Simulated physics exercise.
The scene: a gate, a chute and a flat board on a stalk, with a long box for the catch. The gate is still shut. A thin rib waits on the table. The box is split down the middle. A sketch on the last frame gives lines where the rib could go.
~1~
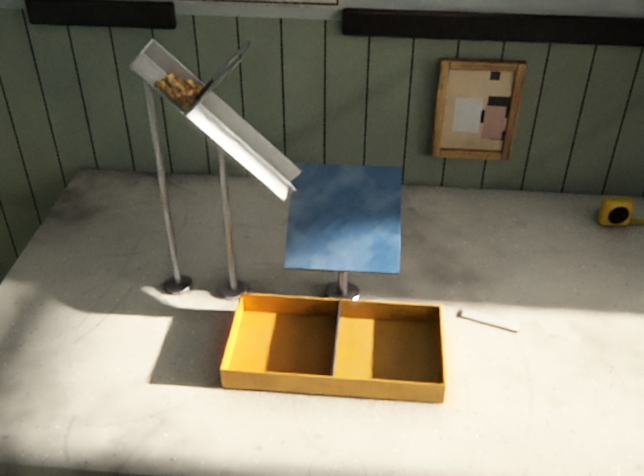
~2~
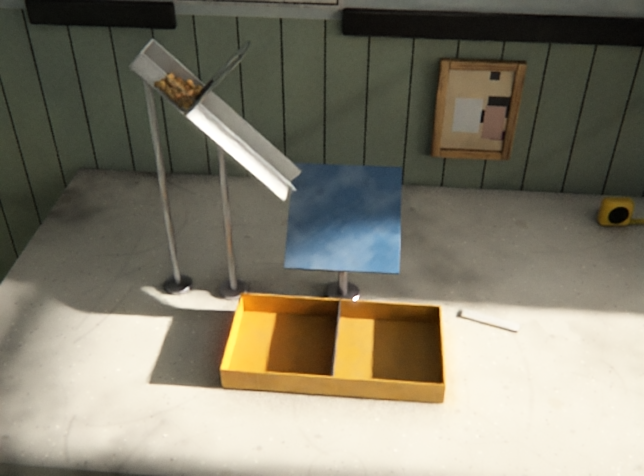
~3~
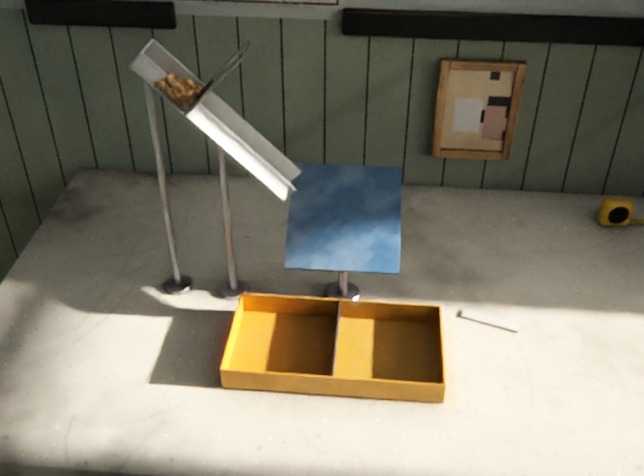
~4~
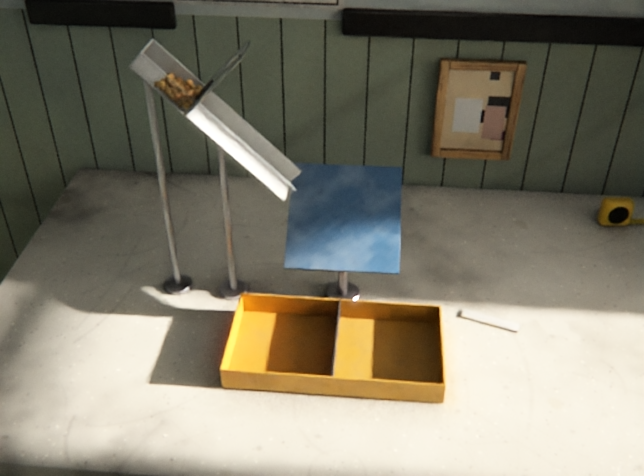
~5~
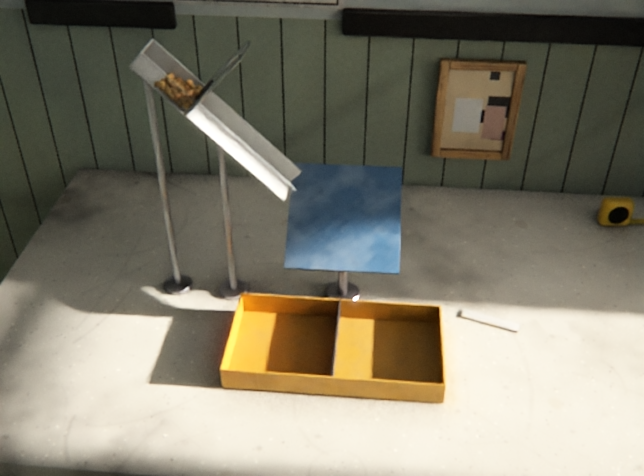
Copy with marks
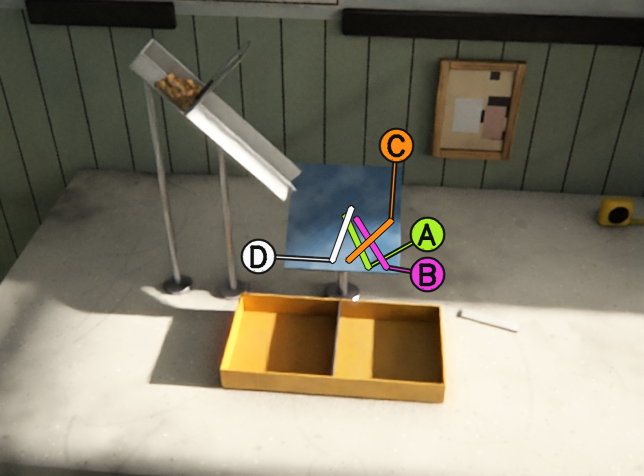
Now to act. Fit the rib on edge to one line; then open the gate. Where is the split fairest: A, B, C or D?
Choose C.
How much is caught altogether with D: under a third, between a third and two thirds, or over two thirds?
Over two thirds.
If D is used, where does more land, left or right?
More lands on the left.
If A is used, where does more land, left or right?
More lands on the right.
On the marked copy, line A from (345, 216) to (368, 267); line B from (356, 219) to (386, 267); line C from (390, 221) to (348, 260); line D from (351, 208) to (332, 260).
For line A, of what is caught, a small share in the left half, the bulk in the right.
For line B, of what is caught, a small share in the left half, the bulk in the right.
For line C, of what is caught, close to half in the left half, close to half in the right.
For line D, of what is caught, all but a few in the left half, a small share in the right.
